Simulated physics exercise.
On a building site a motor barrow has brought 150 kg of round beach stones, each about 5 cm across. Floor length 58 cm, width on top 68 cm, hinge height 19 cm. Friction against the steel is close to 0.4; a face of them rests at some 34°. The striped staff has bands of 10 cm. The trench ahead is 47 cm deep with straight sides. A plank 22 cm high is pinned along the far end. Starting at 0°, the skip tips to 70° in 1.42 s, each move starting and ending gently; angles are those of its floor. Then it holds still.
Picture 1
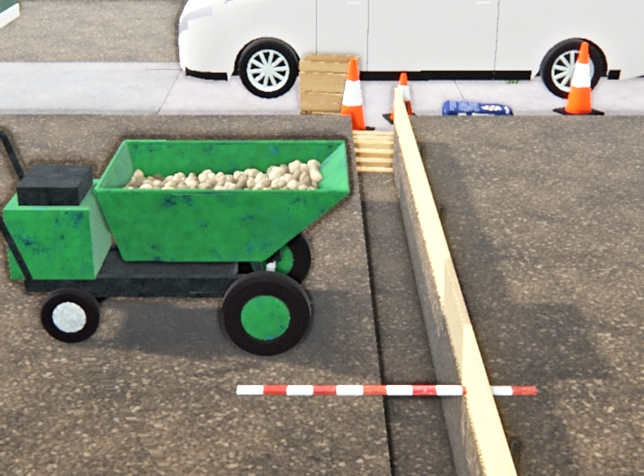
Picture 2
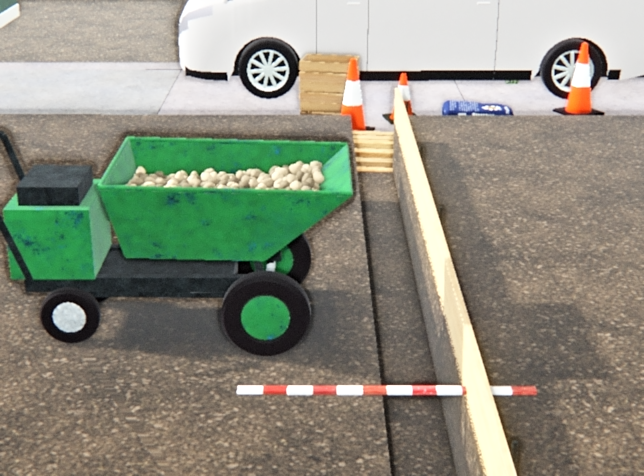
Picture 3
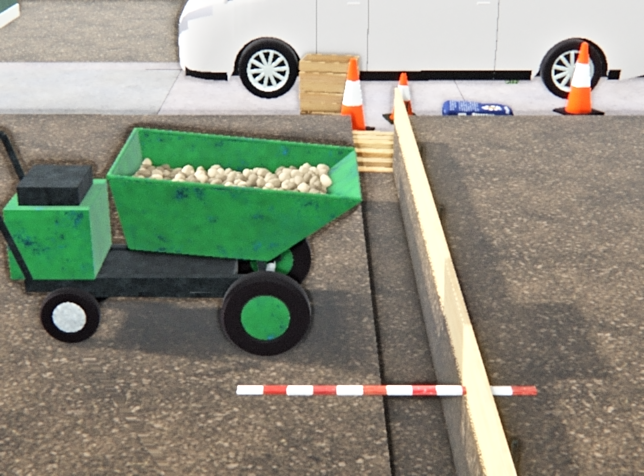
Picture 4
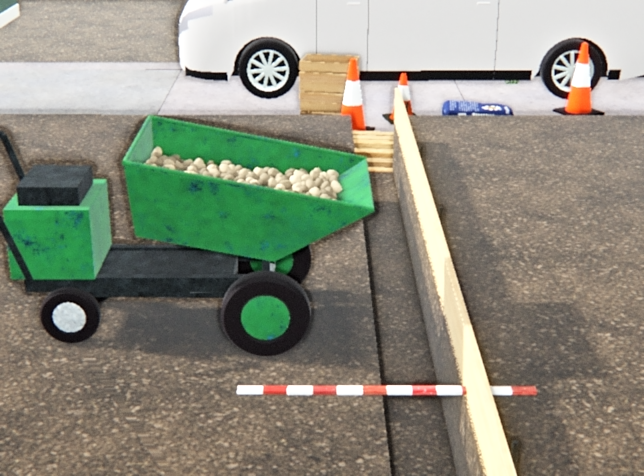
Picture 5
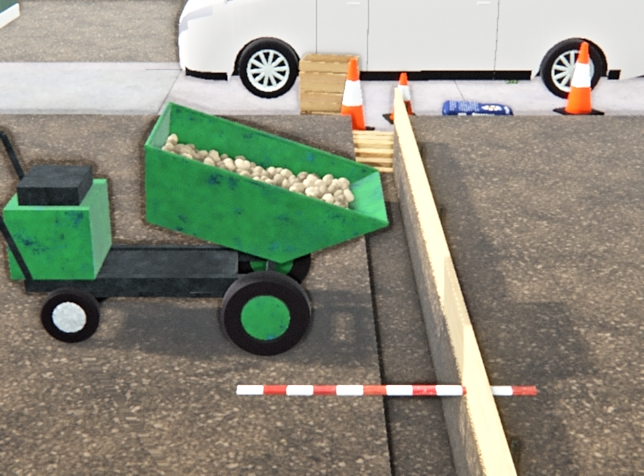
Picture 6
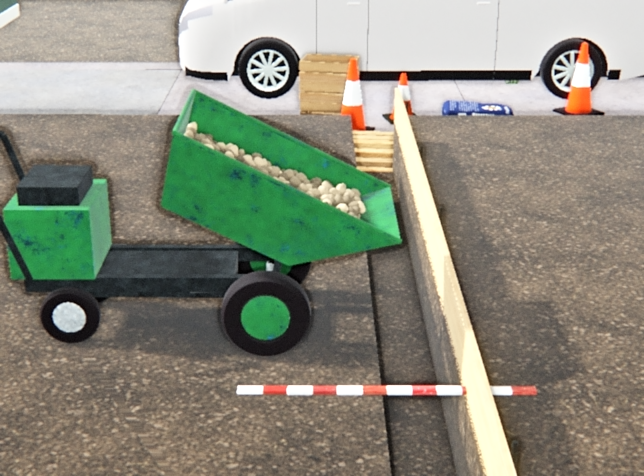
A green motor barrow's skip full of round stones tilts steadily down toward the right.
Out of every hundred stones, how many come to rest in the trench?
Some 97 per cent of it.
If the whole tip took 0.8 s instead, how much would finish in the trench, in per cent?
Then about 95 per cent.
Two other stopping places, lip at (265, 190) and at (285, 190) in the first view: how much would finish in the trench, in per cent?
First some 70, then 90 per cent.
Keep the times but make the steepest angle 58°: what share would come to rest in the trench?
In that case some 85 per cent.
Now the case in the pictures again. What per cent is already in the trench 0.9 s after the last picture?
About 40 per cent by then.
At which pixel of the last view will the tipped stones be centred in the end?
Near (414, 393).
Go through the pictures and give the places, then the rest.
In the first picture, the skip is at 0°, its lip at (349, 192); the top of the load is at (293, 173).
In the second picture, the skip is at 1°, its lip at (352, 194); the top of the load is at (295, 174).
In the third picture, lip at (361, 200), floor tilted 5°, highest stones at (165, 176).
In the fourth picture, lip at (374, 210), floor tilted 11°, highest stones at (161, 165).
In the fifth picture, the skip is at 19°, its lip at (388, 224); the top of the load is at (175, 150).
In the sixth picture, the skip is at 27°, its lip at (401, 242); the top of the load is at (193, 138).
Then, 0.5 s after the last picture the floor is at 59°, 100 % in the skip; the foremost stones are at (419, 276).
Then, 0.9 s after the last picture the floor is at 70°, 56 % in the skip, 42 % in the trench, 2 % past the trench; the foremost stones are at (502, 317).
Then, 1.3 s after the last picture the floor is at 70°, 26 % in the skip, 71 % in the trench, 3 % past the trench; the foremost stones are at (550, 321).
Then, 3.2 s after the last picture the floor is at 70°, 0 % in the skip, 97 % in the trench, 3 % past the trench; the foremost stones are at (562, 321).
